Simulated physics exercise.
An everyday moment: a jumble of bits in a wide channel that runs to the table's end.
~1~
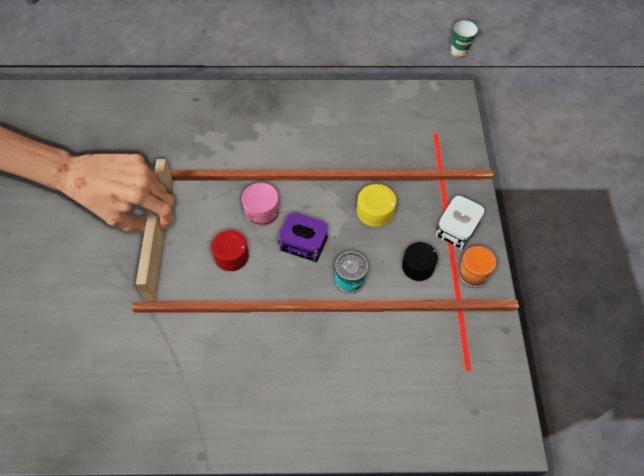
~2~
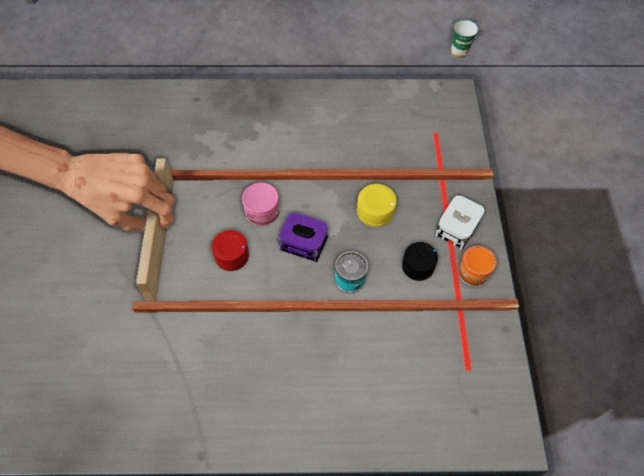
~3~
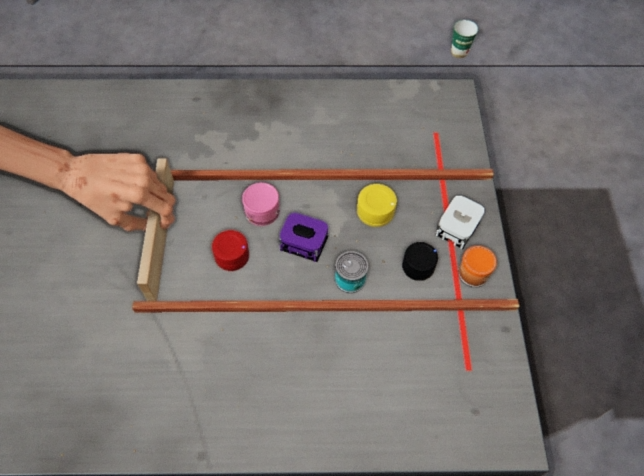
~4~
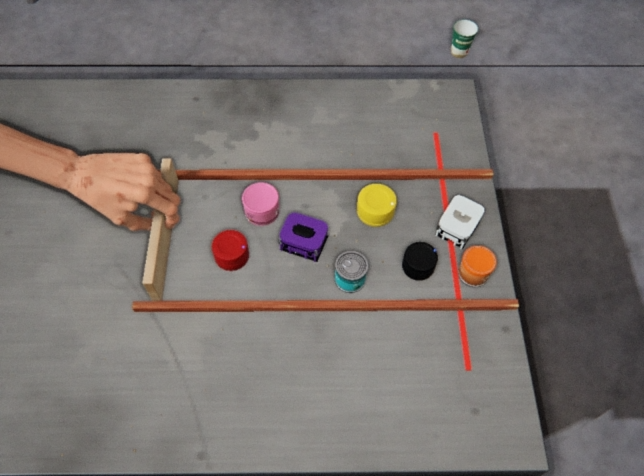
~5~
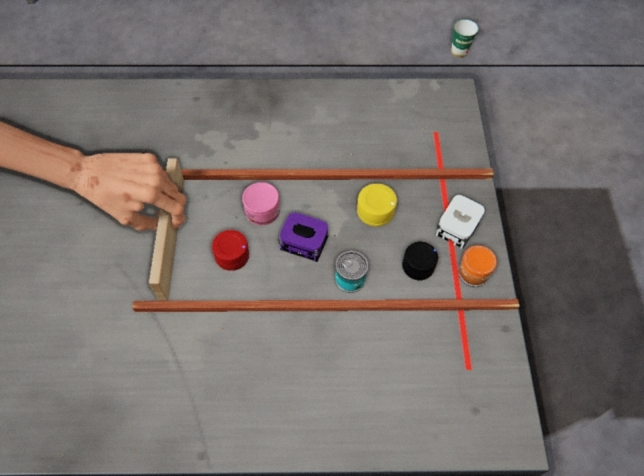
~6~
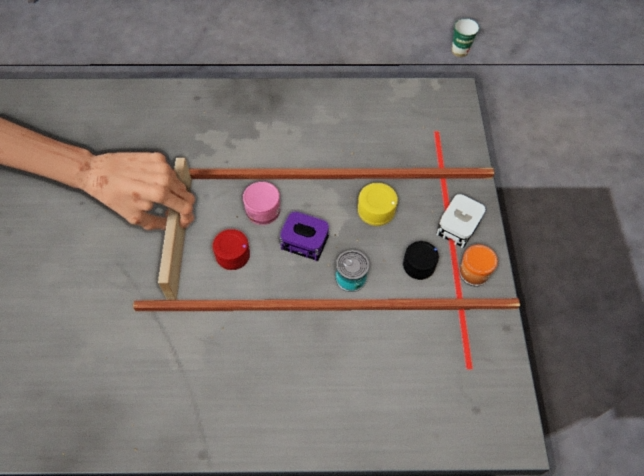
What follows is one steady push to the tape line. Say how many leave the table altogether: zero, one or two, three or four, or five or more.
Here the number that fall off is one or two.
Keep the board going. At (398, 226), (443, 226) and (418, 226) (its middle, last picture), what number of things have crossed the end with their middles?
Past the end: 0, 2 and 0.
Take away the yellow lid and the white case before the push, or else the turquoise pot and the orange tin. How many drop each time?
The counts: 1 and 1.
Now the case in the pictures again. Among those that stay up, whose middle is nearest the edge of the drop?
Foremost is the yellow lid.
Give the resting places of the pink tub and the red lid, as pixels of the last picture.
About (464, 185), and the other about (473, 253).
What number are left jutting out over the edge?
It comes to 2.
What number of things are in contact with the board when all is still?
In contact: 4.
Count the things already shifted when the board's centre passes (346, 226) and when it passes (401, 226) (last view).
By then 5, and 8.
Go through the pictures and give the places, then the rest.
In the first frame, orange tin (476, 267); white case (460, 222); black lid (420, 262); board (156, 228); tape (450, 238).
In the second frame, white case (460, 222); turquoise pot (351, 273).
In the third frame, black lid (420, 261); purple case (304, 237).
In the fourth frame, orange tin (477, 267); red lid (231, 250).
In the fifth frame, white case (460, 222); board (168, 228).
In the sixth frame, orange tin (477, 266); white case (461, 221); black lid (421, 260); board (177, 227); tape (451, 237).
Early on, none off yet; orange tin at rest near (477, 266); white case at rest near (461, 221); black lid at rest near (421, 260).
Finally, the number that fall off is one or two; lost, white case and orange tin.
